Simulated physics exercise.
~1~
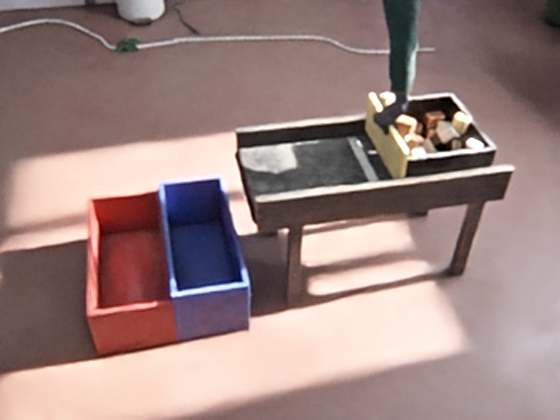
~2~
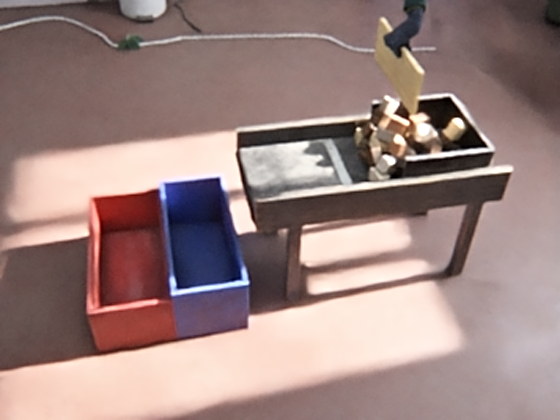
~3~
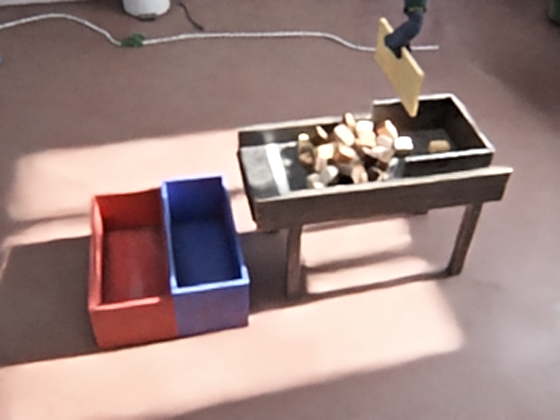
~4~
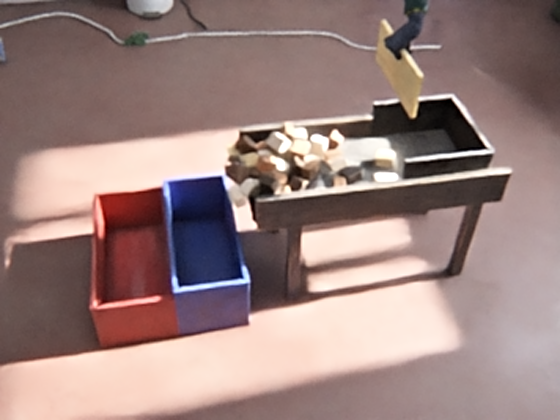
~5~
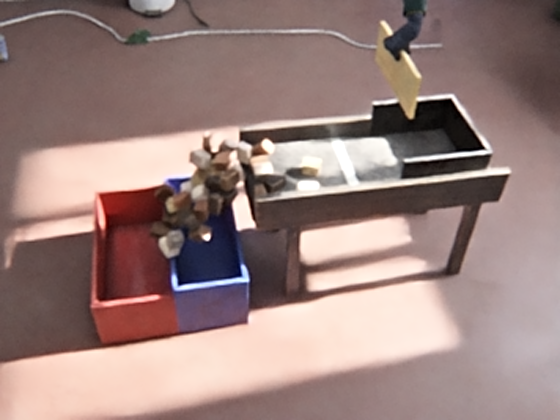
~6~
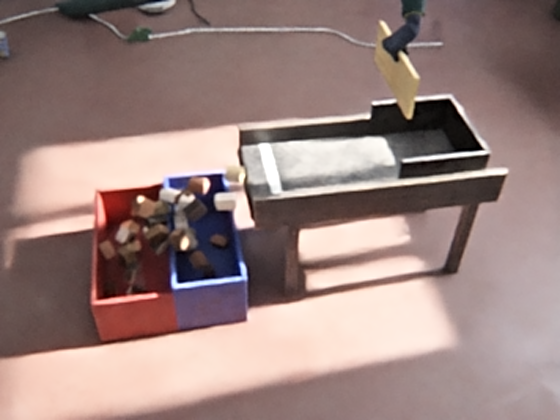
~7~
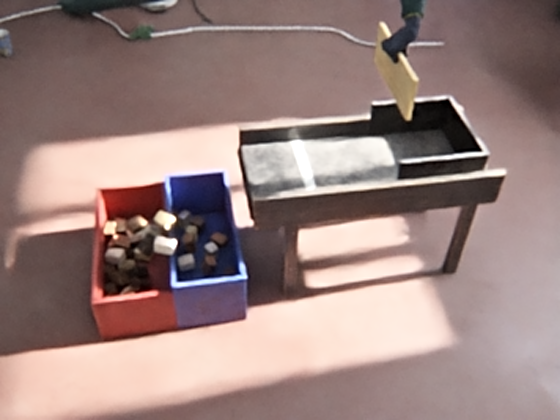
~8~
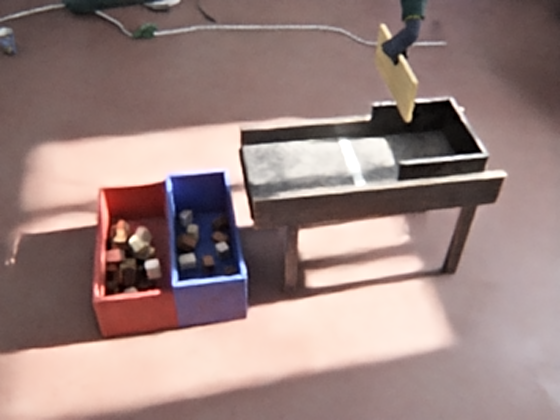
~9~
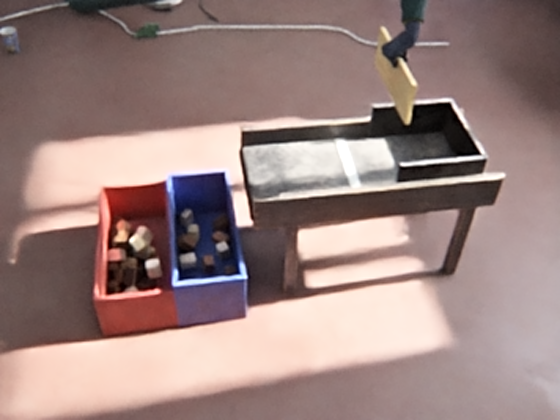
A dark, trough-like belt on legs stands at the right of a sunlit reddish floor, seen from above at an angle, with a red tub and a blue tote side by side to its left. Small wooden blocks sit in the walled right end behind a yellow gate held by a dark-gloved hand. The hand lifts the gate, and the blocks ride left along the belt in a loose heap. They spill off the end, tumbling through the air into both containers. The blocks settle, more in the red tub than in the blue tote, leaving the belt empty.
